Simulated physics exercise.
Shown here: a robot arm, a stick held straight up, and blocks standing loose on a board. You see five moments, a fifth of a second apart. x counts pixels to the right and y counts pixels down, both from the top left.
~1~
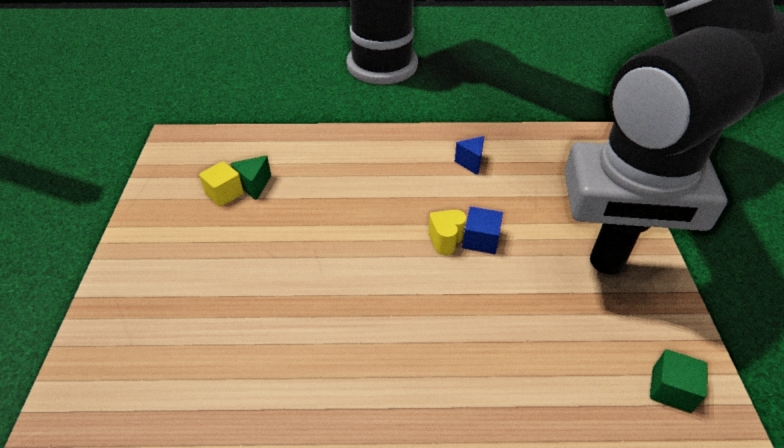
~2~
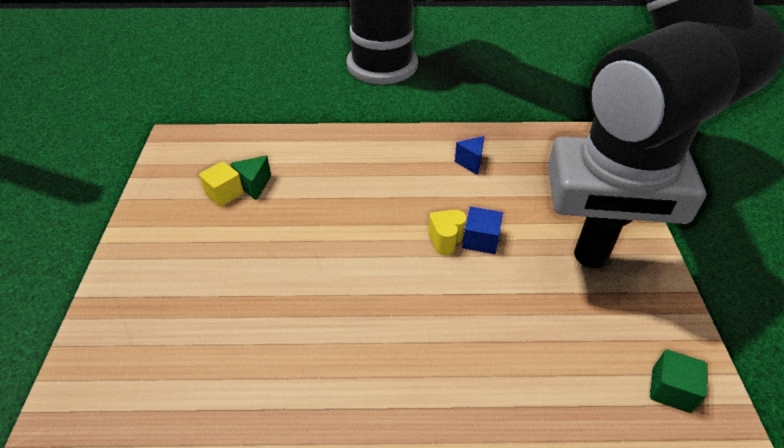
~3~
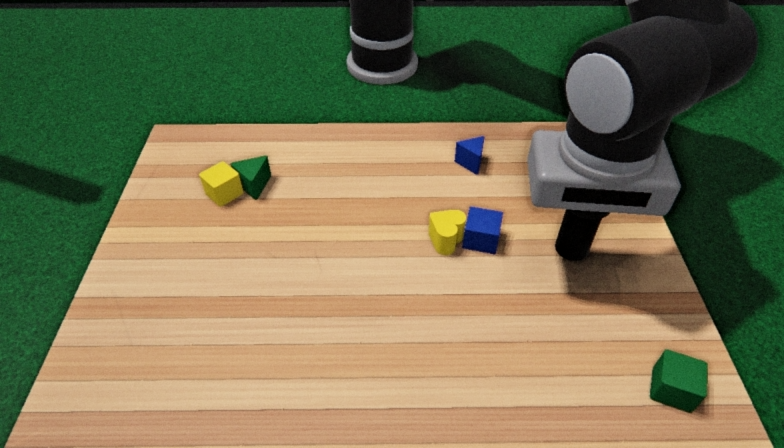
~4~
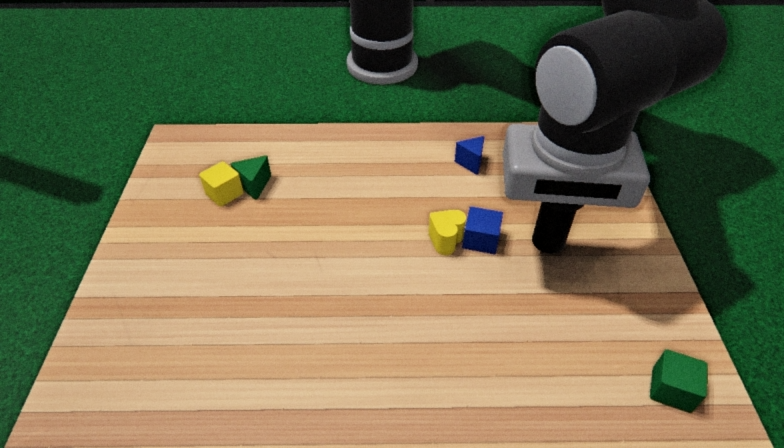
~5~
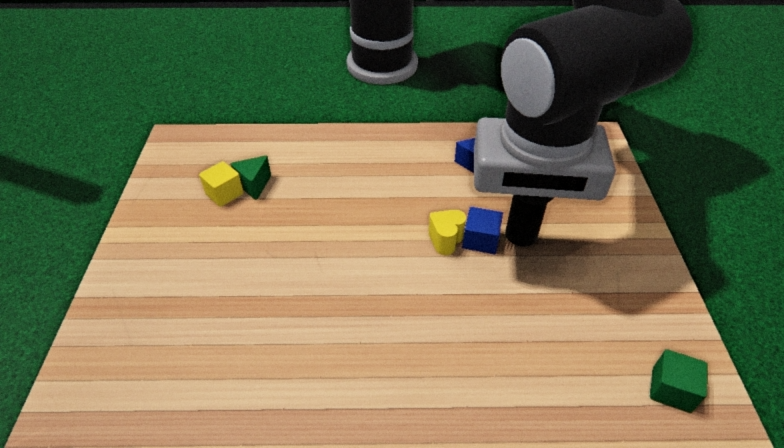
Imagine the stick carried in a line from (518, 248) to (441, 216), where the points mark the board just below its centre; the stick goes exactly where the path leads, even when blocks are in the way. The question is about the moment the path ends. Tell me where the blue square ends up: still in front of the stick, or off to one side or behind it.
The stick keeps it before itself.
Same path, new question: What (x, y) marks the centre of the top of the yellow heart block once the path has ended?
Its top centre lands on (401, 221).
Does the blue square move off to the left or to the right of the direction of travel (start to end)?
Out to the left.
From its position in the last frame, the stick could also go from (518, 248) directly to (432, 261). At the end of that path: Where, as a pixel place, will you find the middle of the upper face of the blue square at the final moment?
It ends at (454, 213).
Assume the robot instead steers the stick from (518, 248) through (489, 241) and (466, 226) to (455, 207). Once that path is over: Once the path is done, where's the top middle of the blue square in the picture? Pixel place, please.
I'd place it at (427, 196), taking the centre of its top.
The first path, step by step. Halfway along, stick (481, 218); yellow heart block (422, 220), turned 60° anticlockwise; blue square (449, 207).
At the end, stick (442, 203); yellow heart block (401, 221), turned 110° anticlockwise; blue square (409, 199), turned 40° anticlockwise.
